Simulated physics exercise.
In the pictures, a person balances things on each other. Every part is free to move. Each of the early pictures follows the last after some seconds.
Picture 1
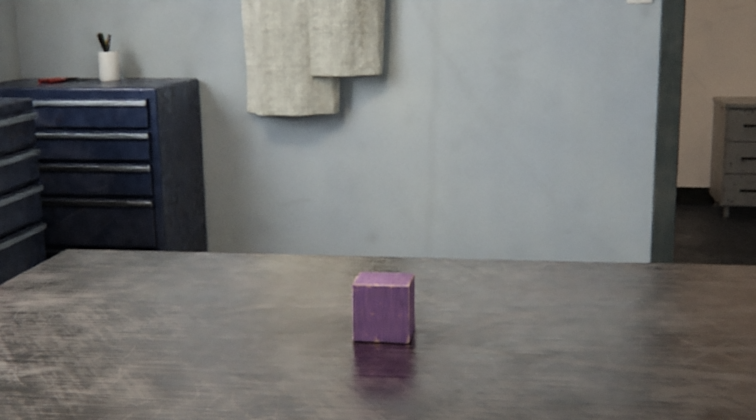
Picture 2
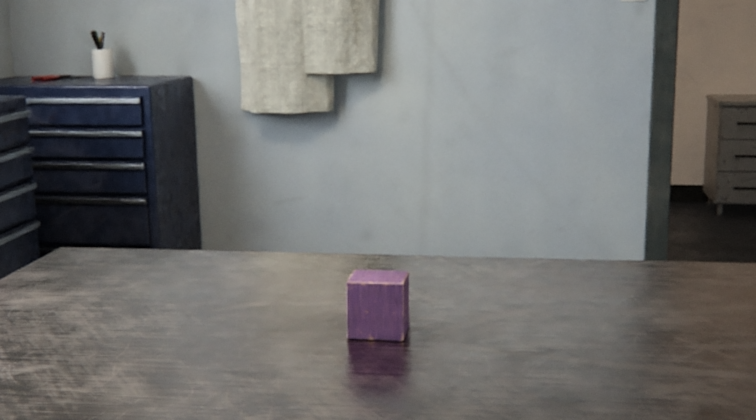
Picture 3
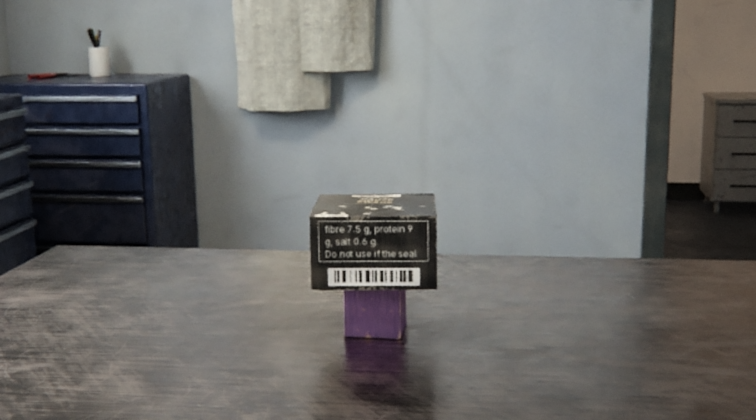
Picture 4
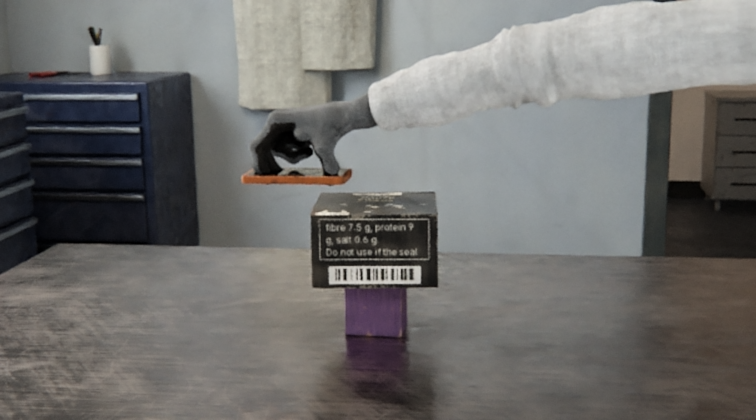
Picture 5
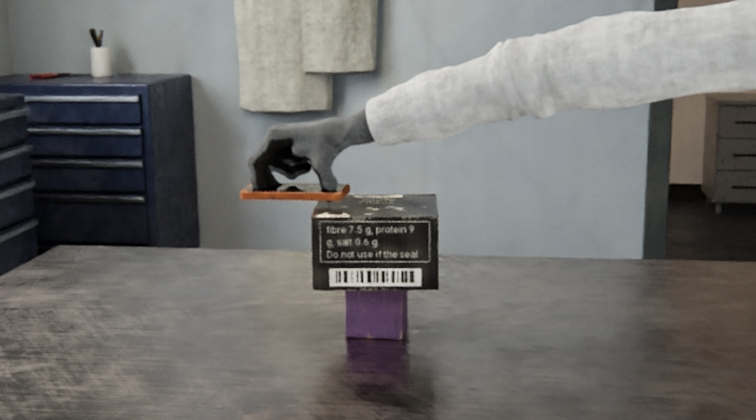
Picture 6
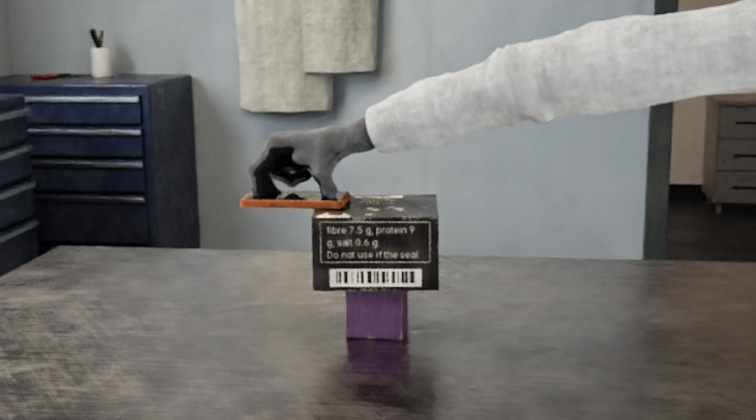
The clip opens on a small purple block standing alone on a dark table. A black box with printed text then appears balanced on top of the block. Next, a gloved hand reaches in from the right, lowers a flat orange object and sets it on the box's left edge, keeping hold of it.
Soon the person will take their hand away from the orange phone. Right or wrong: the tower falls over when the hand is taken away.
Right.
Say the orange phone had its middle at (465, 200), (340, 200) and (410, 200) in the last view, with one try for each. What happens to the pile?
Well, in the first case it tumbles down, in the second it stays steady, and in the third it stays steady.
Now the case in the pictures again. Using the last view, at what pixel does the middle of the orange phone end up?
I'd point to roughly (246, 336).
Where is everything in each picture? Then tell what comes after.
In the first picture, the last thing is not in view yet.
In the second picture, the last thing is not in view yet.
In the third picture, the last thing is not in view yet; black box (375, 240).
In the fourth picture, coming down; orange phone (298, 176); black box (376, 238).
In the fifth picture, coming down; orange phone (296, 191); black box (377, 240).
In the sixth picture, set down, still held; orange phone (296, 200); black box (377, 241).
Then, 0.30 s later than the last frame, orange phone now fallen.
Then, 0.40 s later than the last frame, things are still on the move.
Then, 0.50 s later than the last frame, nothing new.
When it is over, fallen, orange phone; the other 2 as before. End places, in pixels of the last picture, orange phone near (246, 335). The pile loses its balance.
